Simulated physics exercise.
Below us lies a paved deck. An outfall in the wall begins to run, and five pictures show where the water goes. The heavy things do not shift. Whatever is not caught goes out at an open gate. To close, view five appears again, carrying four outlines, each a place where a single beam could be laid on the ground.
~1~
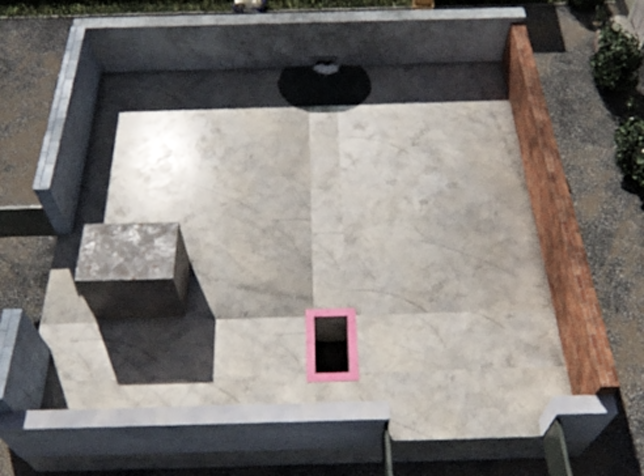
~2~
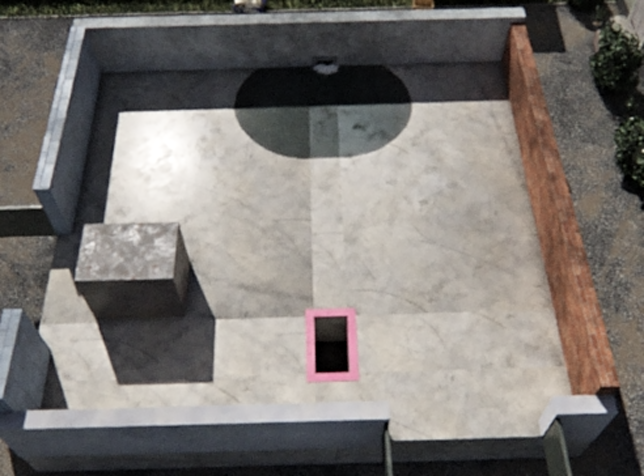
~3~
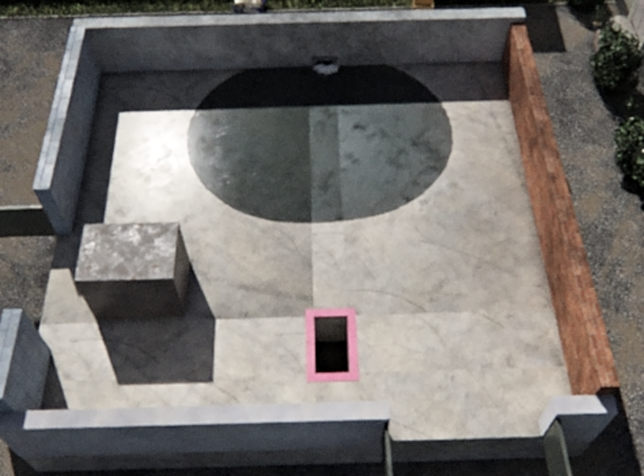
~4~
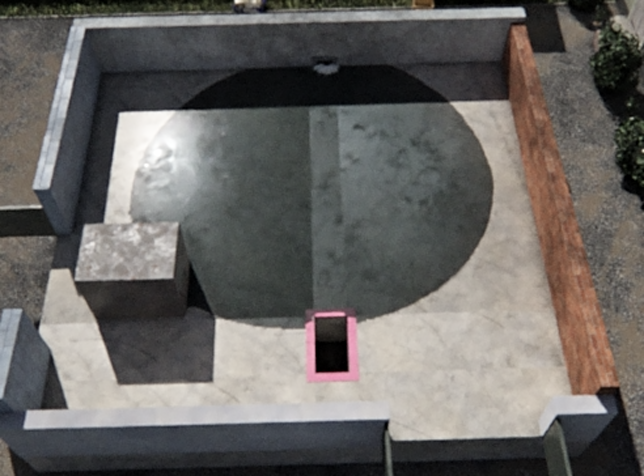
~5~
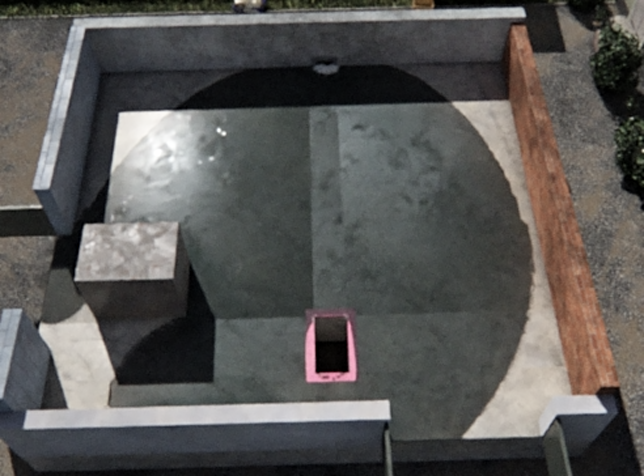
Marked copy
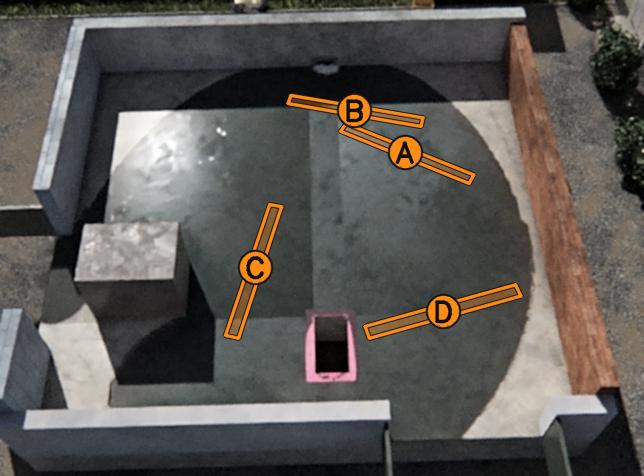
On a paved deck enclosed by low walls, a dark patch of water spread out from the far wall, widened past the concrete block, and surrounded the pink-edged drain, which began taking water.
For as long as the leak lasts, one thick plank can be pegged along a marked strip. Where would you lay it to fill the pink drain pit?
D is best.
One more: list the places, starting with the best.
The order is D, C, A, B.
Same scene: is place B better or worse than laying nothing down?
Worse.
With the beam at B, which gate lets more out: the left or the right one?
More leaves on the right.
On the marked copy, A from (343, 127) to (471, 179); B from (289, 99) to (421, 122); C from (232, 336) to (275, 205); D from (367, 332) to (518, 290).
Choosing A, about 22 % of the stream runs into the pink drain pit, about 77 % out by the gates.
Choosing B, about 17 % of the stream runs into the pink drain pit, about 81 % out by the gates.
Choosing C, about 33 % of the stream runs into the pink drain pit, about 66 % out by the gates.
Choosing D, about 42 % of the stream runs into the pink drain pit, about 56 % out by the gates.
